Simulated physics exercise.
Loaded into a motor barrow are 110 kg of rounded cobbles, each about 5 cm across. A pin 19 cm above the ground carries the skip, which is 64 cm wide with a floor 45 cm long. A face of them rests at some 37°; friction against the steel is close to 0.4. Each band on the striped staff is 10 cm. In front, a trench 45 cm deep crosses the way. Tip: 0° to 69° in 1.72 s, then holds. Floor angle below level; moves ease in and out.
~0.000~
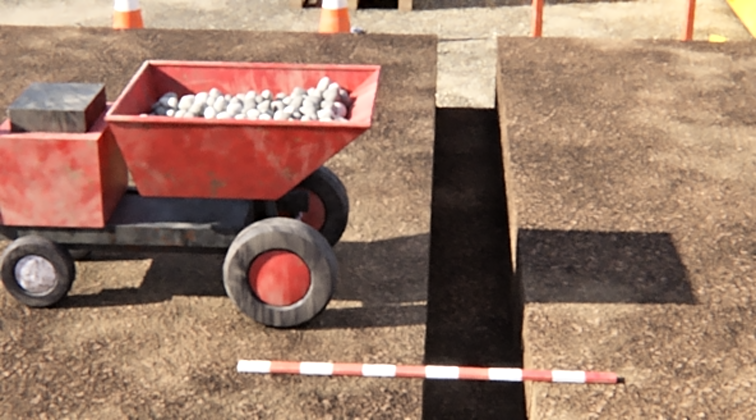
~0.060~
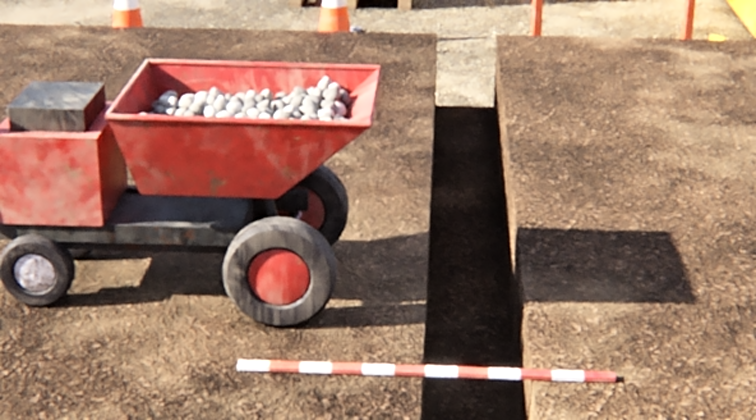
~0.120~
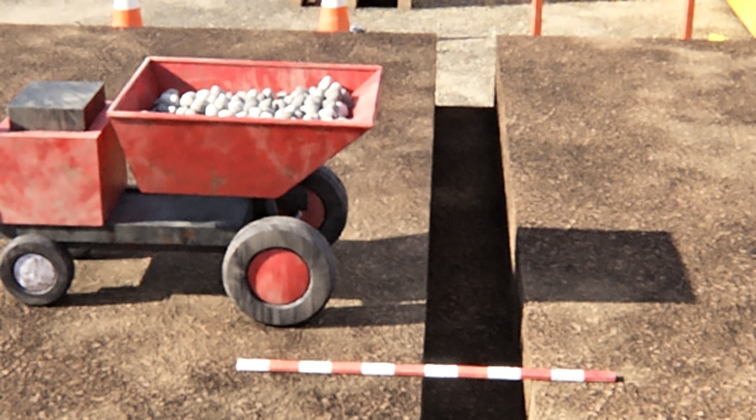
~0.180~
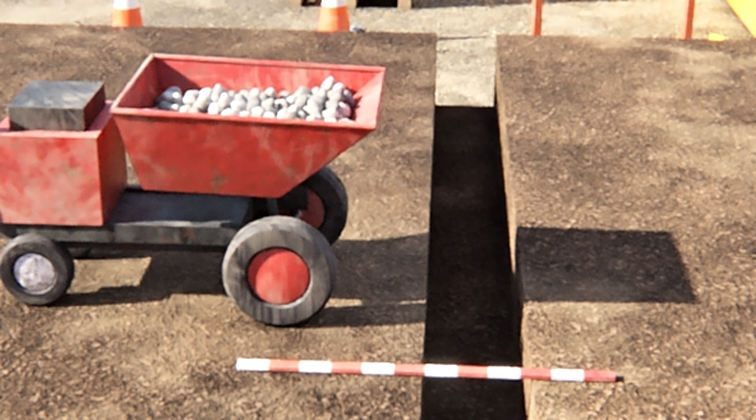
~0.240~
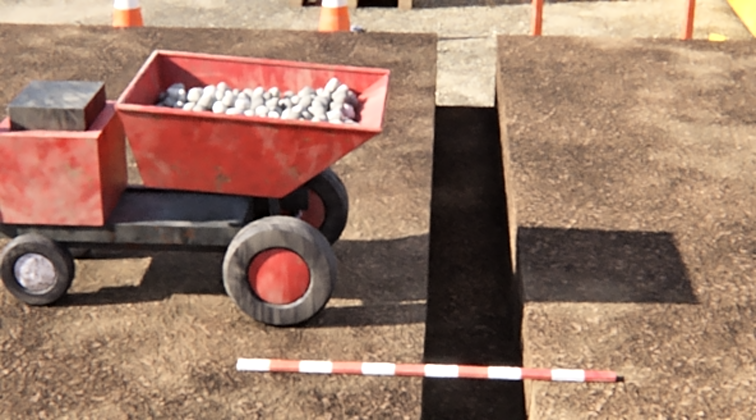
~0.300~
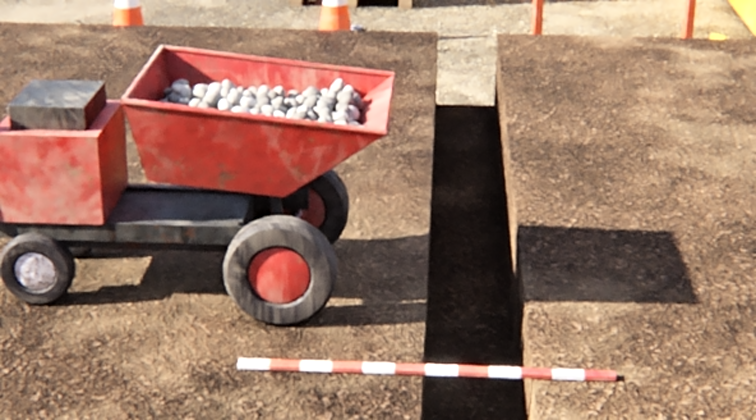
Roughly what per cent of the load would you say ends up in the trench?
I'd say 81 per cent ends up in the trench.
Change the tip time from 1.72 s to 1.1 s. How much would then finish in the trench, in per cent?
Roughly 80 per cent would.
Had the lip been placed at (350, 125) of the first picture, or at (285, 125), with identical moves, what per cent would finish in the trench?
It'd be around 95 per cent and after that around 75 per cent.
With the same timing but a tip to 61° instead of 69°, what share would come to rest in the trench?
About 80 per cent would end up in the trench.
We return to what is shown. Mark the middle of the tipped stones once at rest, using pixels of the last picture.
Roughly (491, 381), I'd say.
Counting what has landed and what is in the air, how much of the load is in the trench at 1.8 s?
By that point it's something like 50 in a hundred.
After 1.3 s the floor is at 58°; 99 % in the skip, 1 % in the trench; the foremost stones are at (473, 234).
After 1.8 s the floor is at 69°; 36 % in the skip, 51 % in the trench, 13 % past the trench; the foremost stones are at (611, 286).
After 2.2 s the floor is at 69°; 6 % in the skip, 75 % in the trench, 19 % past the trench; the foremost stones are at (685, 277).
After 4.1 s the floor is at 69°; 0 % in the skip, 81 % in the trench, 19 % past the trench; the foremost stones are at (710, 277).
